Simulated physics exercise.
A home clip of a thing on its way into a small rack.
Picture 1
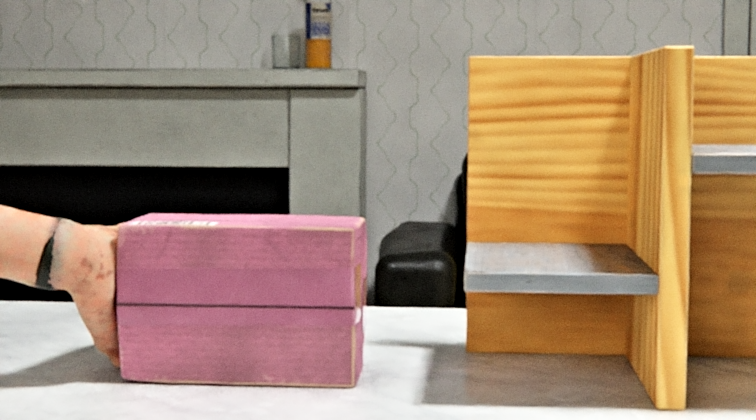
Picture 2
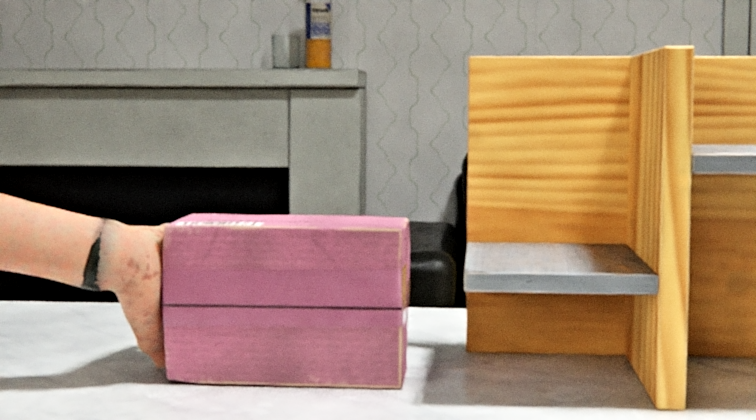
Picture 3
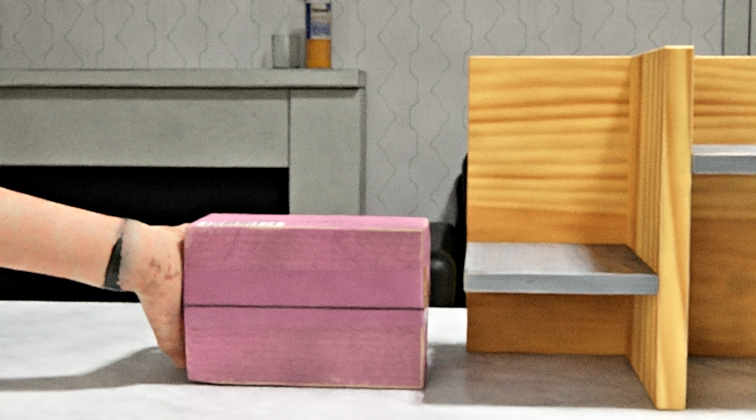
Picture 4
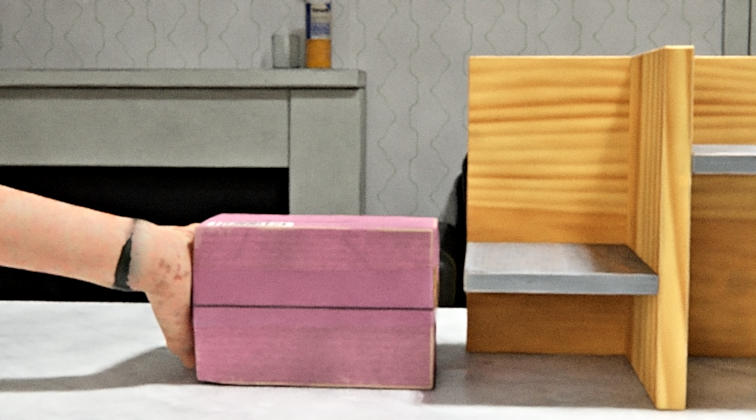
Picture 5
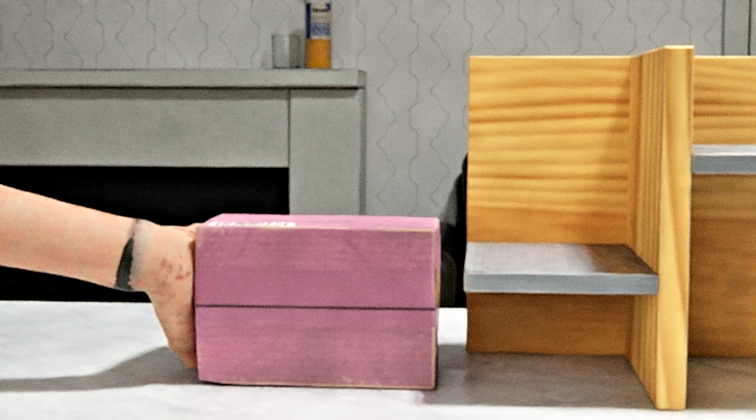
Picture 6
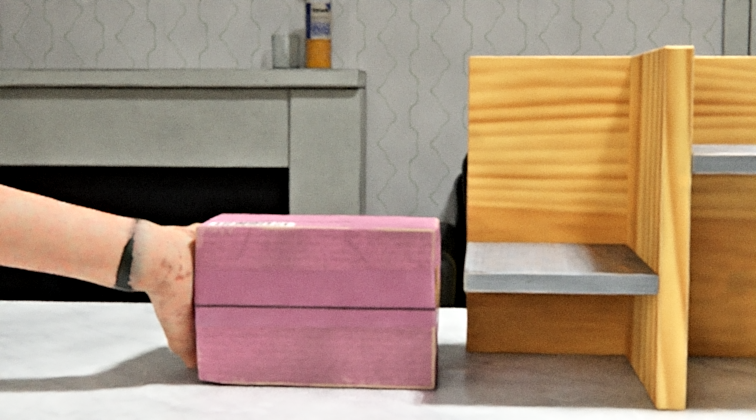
A pink box was pushed to the right across a pale tabletop by a hand, moving closer to a wooden rack with gray shelves, then it barely moved with the hand still against it.
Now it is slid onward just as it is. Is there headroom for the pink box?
In the end the pink box is too tall.
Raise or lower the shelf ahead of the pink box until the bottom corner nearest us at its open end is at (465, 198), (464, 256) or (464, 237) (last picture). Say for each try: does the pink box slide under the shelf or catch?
One after another: It clears the shelf; stops at the shelf; gets stuck.
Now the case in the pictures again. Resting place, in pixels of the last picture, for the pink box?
Its middle is close to (349, 298).
Then, 0.22 s past the last view, pink box sliding up to the opening near (337, 298).
Finally, the pink box stops at the shelf, near (349, 299).
